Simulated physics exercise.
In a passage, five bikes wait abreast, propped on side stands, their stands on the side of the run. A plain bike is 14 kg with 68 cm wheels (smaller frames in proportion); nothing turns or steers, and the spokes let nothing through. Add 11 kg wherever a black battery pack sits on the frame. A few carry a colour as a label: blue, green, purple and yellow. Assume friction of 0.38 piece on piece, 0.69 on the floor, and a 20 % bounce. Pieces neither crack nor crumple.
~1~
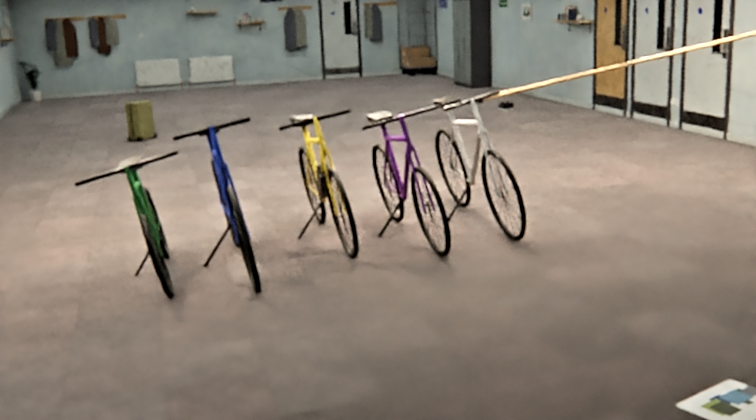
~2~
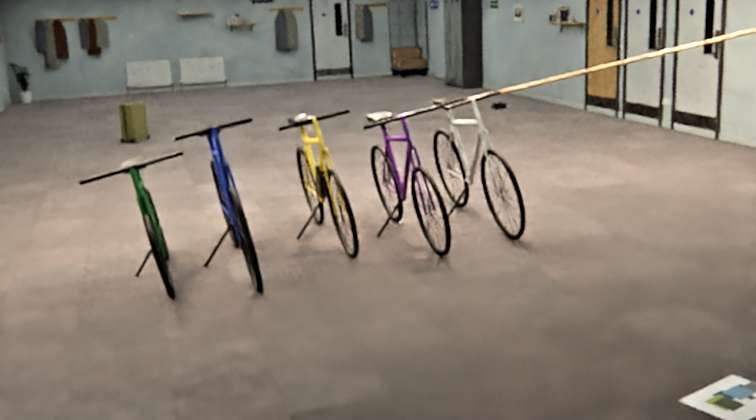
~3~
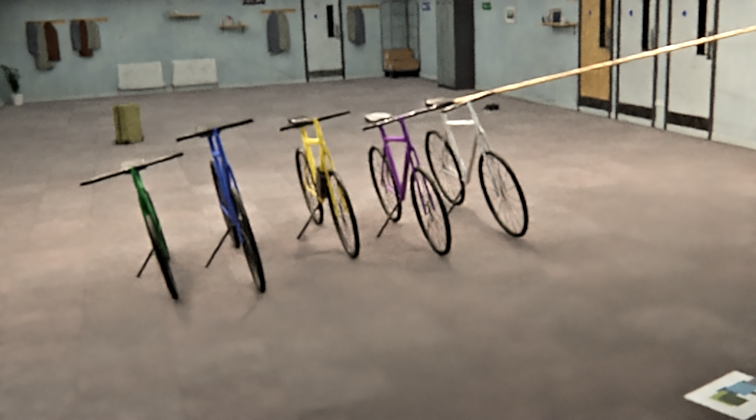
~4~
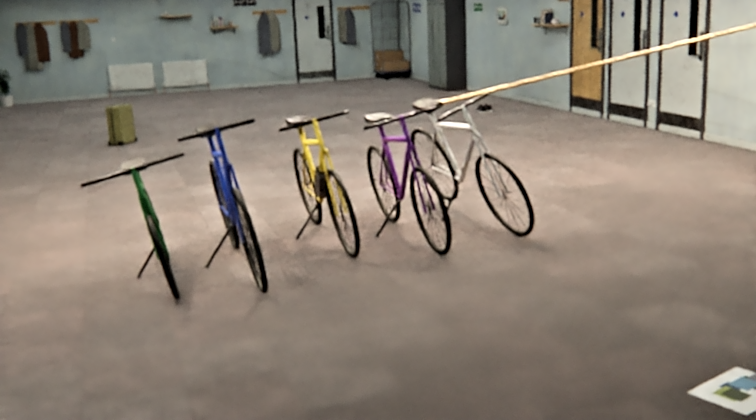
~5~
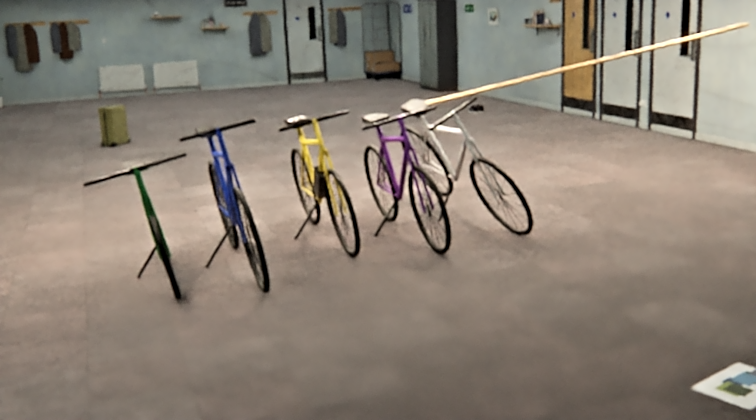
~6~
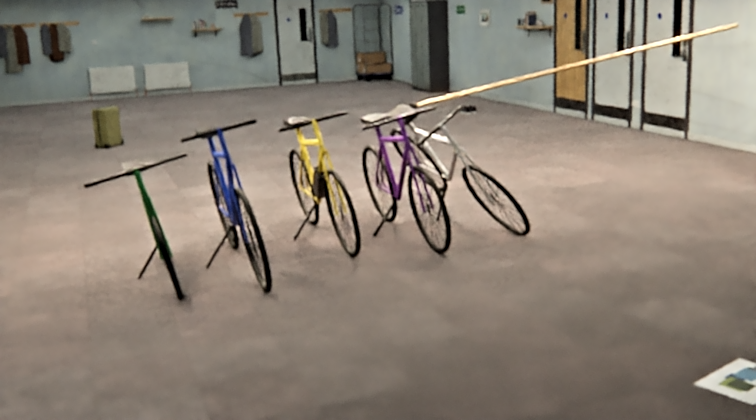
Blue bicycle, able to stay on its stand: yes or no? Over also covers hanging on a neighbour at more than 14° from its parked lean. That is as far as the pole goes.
No.
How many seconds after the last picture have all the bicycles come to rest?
Around 2.5 s.
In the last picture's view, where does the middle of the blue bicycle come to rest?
Near (166, 220).
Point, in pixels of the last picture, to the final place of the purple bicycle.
I'd place it at about (345, 218) in the final view.
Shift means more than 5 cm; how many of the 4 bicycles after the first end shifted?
Number shifted: 4.
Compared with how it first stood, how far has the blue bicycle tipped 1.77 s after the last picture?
Close to 40° of tilt compared with the start.
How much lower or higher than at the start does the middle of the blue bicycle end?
Lower by close to 10 cm.
Then, 0.43 s on from the sixth picture, 1 of the 4 other bicycles over; blue bicycle unmoved; purple bicycle tipped 19°.
Then, 1.07 s on from the sixth picture, 2 of the 4 other bicycles over; blue bicycle unmoved; purple bicycle tipped 53°.
Then, 1.77 s on from the sixth picture, 3 of the 4 other bicycles over; blue bicycle tipped 42°; purple bicycle tipped 71°.
Finally, 3 of the 4 other bicycles over; blue bicycle tipped 47°; purple bicycle tipped 71°; yellow bicycle tipped 65°. One left standing. Seen by the last camera, middles, blue bicycle near (166, 220), purple bicycle near (345, 218).
